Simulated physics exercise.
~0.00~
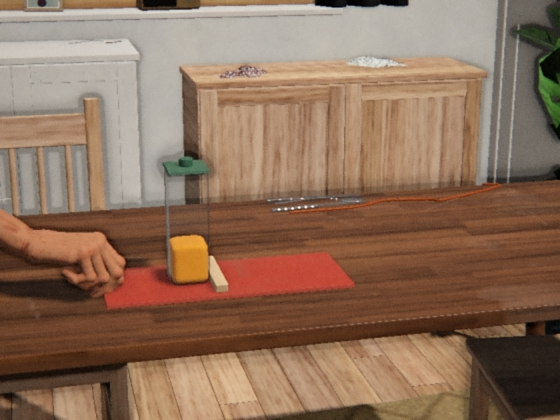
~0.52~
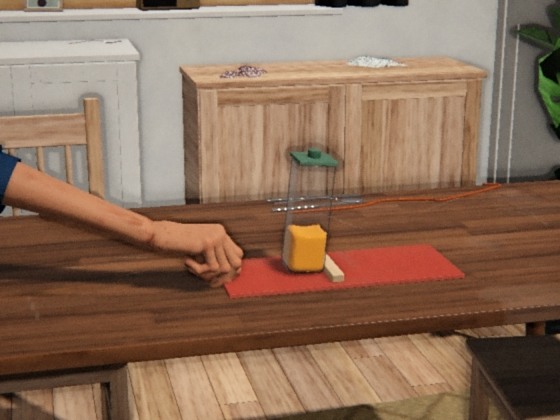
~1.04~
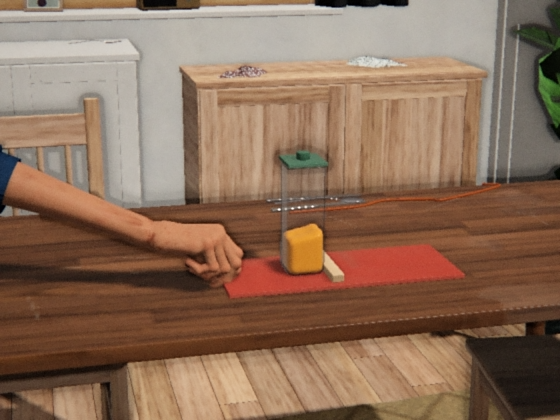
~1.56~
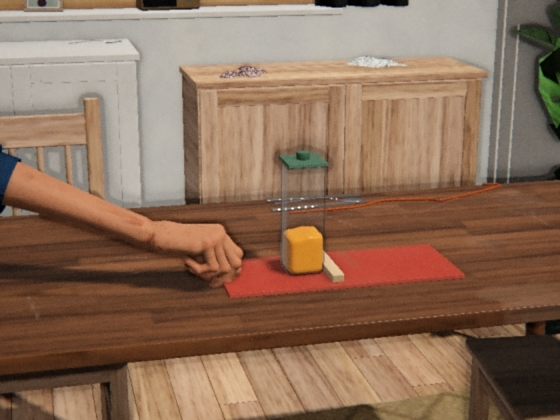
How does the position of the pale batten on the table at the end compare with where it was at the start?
The batten ends up noticeably farther to the right along the table than where it began, having travelled with the red board.
A red board carrying a clear, green-capped canister partly filled with orange juice slides right across a wooden table, a hand at its left end. As the board stops, the canister tips slightly rightward and the juice sloshes, then it settles upright against the pale batten.
